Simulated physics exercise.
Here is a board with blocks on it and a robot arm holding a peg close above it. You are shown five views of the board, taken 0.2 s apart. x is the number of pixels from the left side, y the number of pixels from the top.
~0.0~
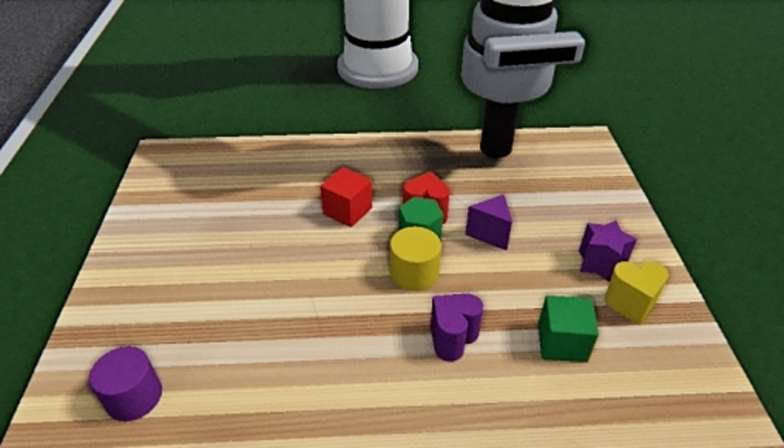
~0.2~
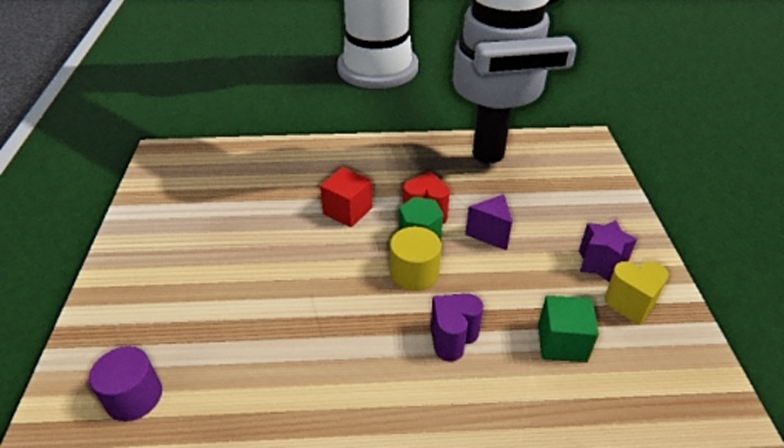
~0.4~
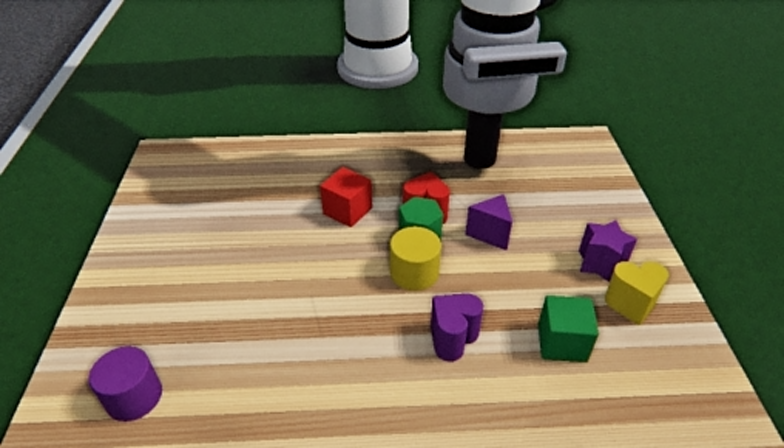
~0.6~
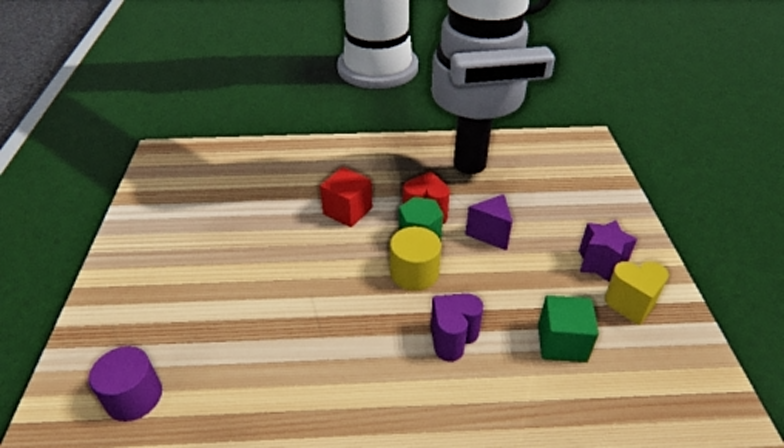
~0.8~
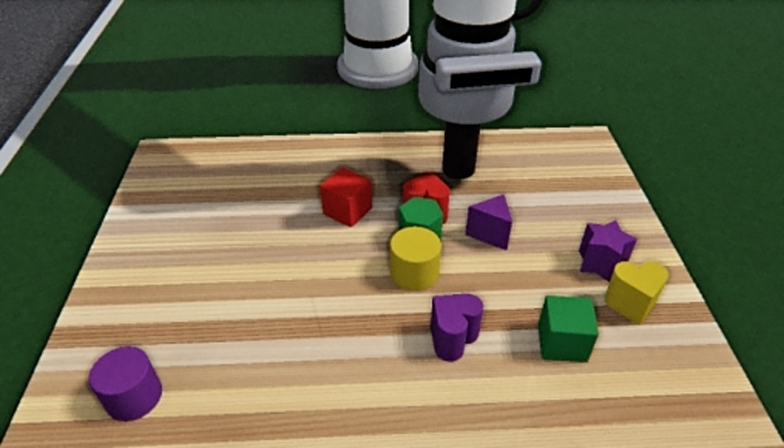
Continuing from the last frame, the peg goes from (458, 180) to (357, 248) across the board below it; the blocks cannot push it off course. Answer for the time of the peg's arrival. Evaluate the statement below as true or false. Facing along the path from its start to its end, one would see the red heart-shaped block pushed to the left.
That is true.
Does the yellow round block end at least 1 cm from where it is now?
I'd say yes.
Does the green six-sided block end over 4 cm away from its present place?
Yes
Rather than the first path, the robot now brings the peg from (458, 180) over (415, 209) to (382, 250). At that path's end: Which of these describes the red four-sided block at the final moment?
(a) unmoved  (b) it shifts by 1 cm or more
a.
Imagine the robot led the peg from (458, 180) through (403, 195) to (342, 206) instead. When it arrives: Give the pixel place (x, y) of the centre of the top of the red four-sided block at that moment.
I'd place it at (311, 195), taking the centre of its top.
What follows on the original path. One third of the way, peg (427, 191); yellow round block (417, 248); green six-sided block (418, 215), turned 20° anticlockwise; red heart-shaped block (410, 192), turned 20° anticlockwise.
Two thirds of the way, peg (394, 213); yellow round block (421, 271); green six-sided block (400, 240), turned 45° anticlockwise; red heart-shaped block (378, 218), turned 45° anticlockwise.
At the end, peg (356, 238); yellow round block (426, 282); green six-sided block (390, 255), turned 75° anticlockwise; red heart-shaped block (351, 250), turned 85° anticlockwise; purple heart-shaped block (463, 315).
